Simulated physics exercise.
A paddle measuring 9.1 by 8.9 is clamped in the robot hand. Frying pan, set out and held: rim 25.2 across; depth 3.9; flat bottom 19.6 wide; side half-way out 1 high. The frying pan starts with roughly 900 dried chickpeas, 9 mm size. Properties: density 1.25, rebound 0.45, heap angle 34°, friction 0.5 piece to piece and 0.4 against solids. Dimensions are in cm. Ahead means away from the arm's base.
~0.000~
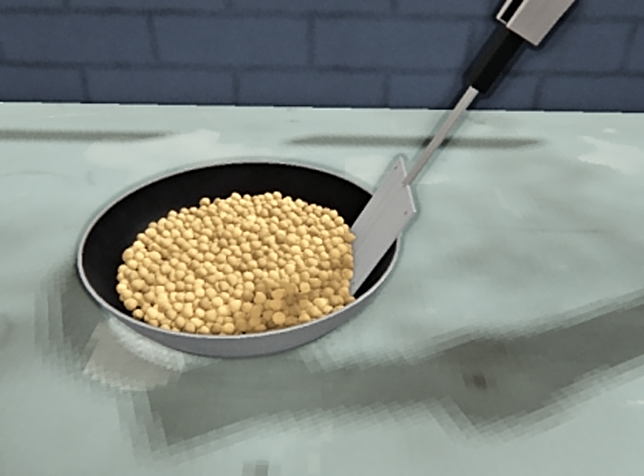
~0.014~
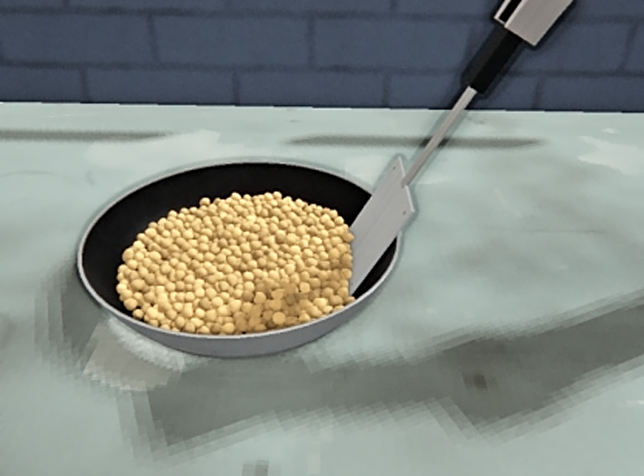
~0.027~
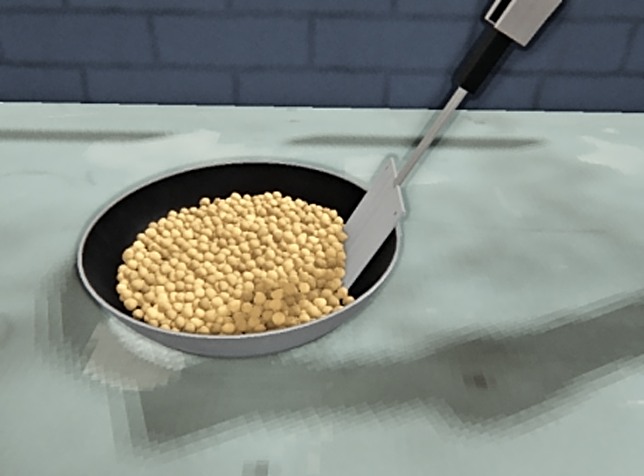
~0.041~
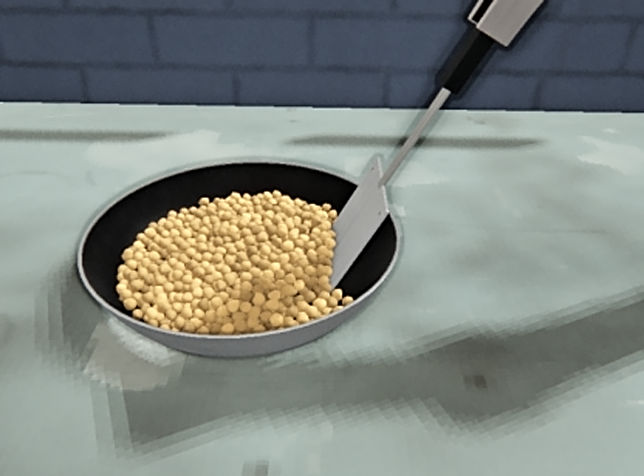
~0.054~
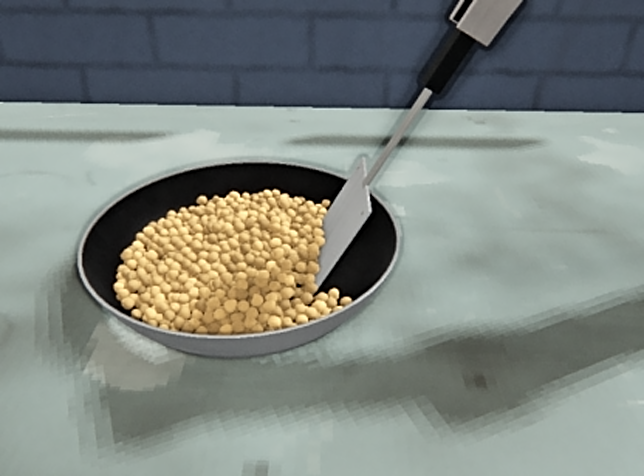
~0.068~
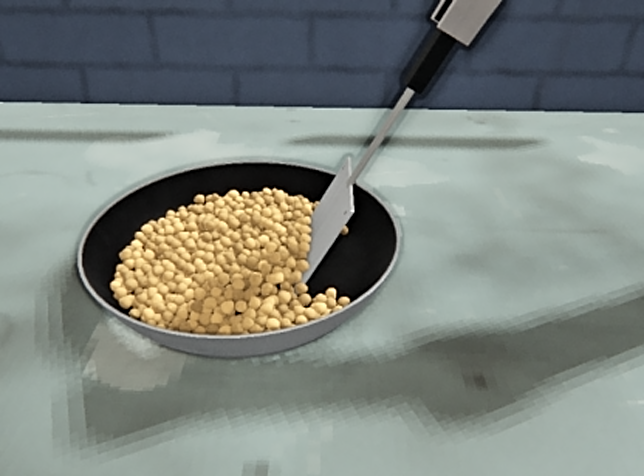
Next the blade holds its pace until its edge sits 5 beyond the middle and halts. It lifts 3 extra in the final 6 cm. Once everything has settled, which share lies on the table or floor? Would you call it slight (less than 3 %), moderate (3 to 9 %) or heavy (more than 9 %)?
I would call it moderate, 3 to 9 %.
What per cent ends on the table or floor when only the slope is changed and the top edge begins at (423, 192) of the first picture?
I'd estimate close to 5 per cent.
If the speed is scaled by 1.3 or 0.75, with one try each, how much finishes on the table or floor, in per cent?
10 and 0 %.
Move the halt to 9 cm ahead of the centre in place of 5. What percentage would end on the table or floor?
Then around 25 per cent.
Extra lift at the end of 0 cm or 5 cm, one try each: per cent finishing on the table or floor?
I'd say close to 5 percent for the first and close to 5 percent for the second.
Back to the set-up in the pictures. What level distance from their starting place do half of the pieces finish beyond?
Distance: Near 3 cm.
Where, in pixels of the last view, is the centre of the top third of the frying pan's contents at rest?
Pixel position: Approx. (146, 240).
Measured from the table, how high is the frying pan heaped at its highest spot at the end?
It reaches around 5.0 cm.
By 0.10 s, sloping 62°, highest piece 6 above the table; 900 in the frying pan.
By 0.13 s, sloping 62°, highest piece 6 above the table; 900 in the frying pan.
By 0.35 s, sloping 62°, highest piece 5 above the table; 849 in the frying pan, 50 on the table or floor, 1 on the blade or in flight.
By 1.40 s, sloping 62°, highest piece 5 above the table; 848 in the frying pan, 52 on the table or floor.
Final count, 848 in the frying pan, 52 on the table or floor. That is 6 % on the table or floor.
